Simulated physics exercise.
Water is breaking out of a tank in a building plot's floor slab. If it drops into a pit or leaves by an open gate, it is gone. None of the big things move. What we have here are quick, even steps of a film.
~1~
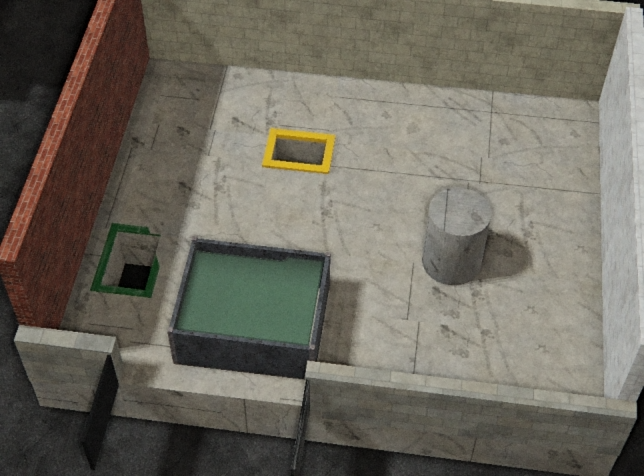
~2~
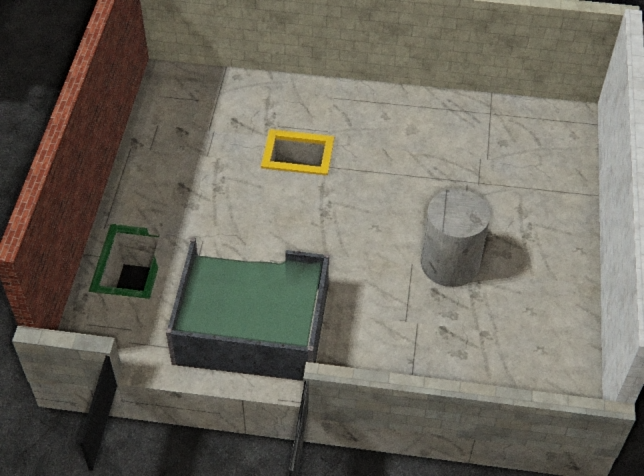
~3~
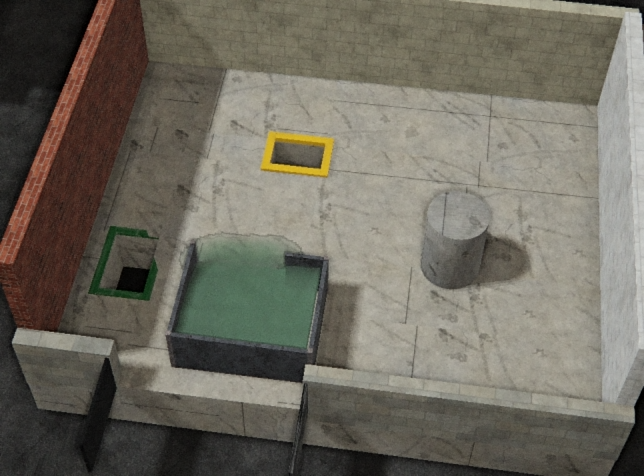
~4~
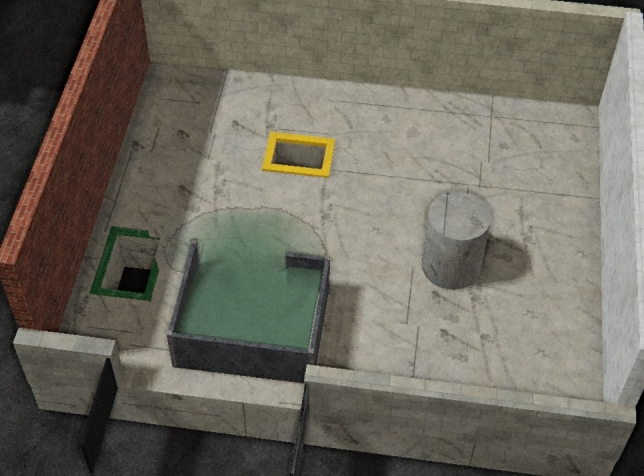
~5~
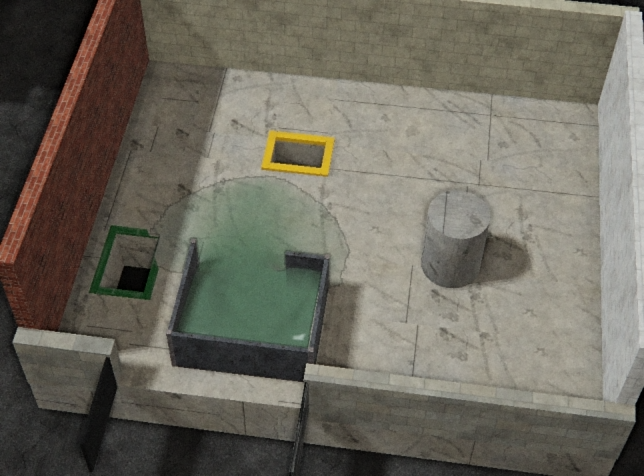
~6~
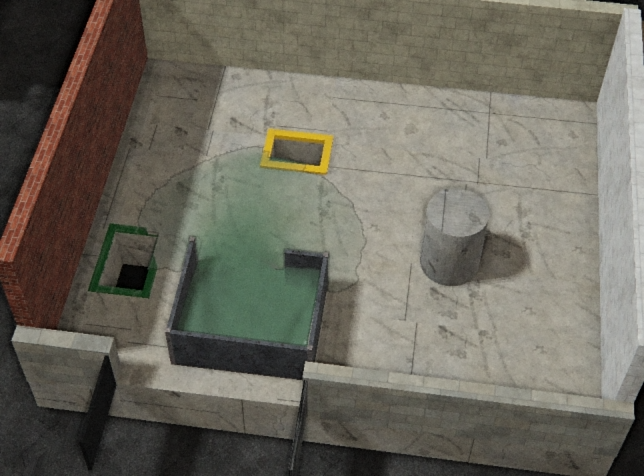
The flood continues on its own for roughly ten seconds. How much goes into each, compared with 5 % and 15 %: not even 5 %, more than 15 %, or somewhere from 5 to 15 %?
In the end the gate will likely win a minor part below five per cent. The green pit will likely win a middling part of five to fifteen per cent. The yellow pit will likely win a major part beyond fifteen per cent.
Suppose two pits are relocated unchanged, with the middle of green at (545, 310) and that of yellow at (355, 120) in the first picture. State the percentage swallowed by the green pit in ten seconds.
Share, green pit, approx.: 2 in a hundred.
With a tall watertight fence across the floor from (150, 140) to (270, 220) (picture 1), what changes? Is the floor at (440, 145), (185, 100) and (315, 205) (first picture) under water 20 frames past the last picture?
Swamped; swamped; swamped.
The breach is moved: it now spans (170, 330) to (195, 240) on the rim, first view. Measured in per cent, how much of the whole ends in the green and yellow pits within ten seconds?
Out of every hundred parts, green takes 65 and yellow takes 0.
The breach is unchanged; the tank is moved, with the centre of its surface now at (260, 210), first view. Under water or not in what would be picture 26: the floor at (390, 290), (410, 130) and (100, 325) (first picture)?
Unflooded - soaked - unflooded.
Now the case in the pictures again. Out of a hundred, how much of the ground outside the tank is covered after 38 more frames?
Roughly 55 percent.
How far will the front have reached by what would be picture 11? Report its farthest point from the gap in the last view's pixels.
Somewhere around (210, 72).
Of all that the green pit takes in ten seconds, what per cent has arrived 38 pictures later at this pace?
Near 30 %, I'd say.
A moment on, water covers 30 % of the floor; the gate 0 %, the green pit 1 %, the yellow pit 5 %.
Next, water covers 35 % of the floor; the gate 0 %, the green pit 1 %, the yellow pit 10 %.
Then, water covers 45 % of the floor; the gate 0 %, the green pit 1 %, the yellow pit 14 %.
Later, water covers 55 % of the floor; the gate 0 %, the green pit 4 %, the yellow pit 18 %.
In the end, water covers 85 % of the floor; the gate 0 %, the green pit 12 %, the yellow pit 18 %.
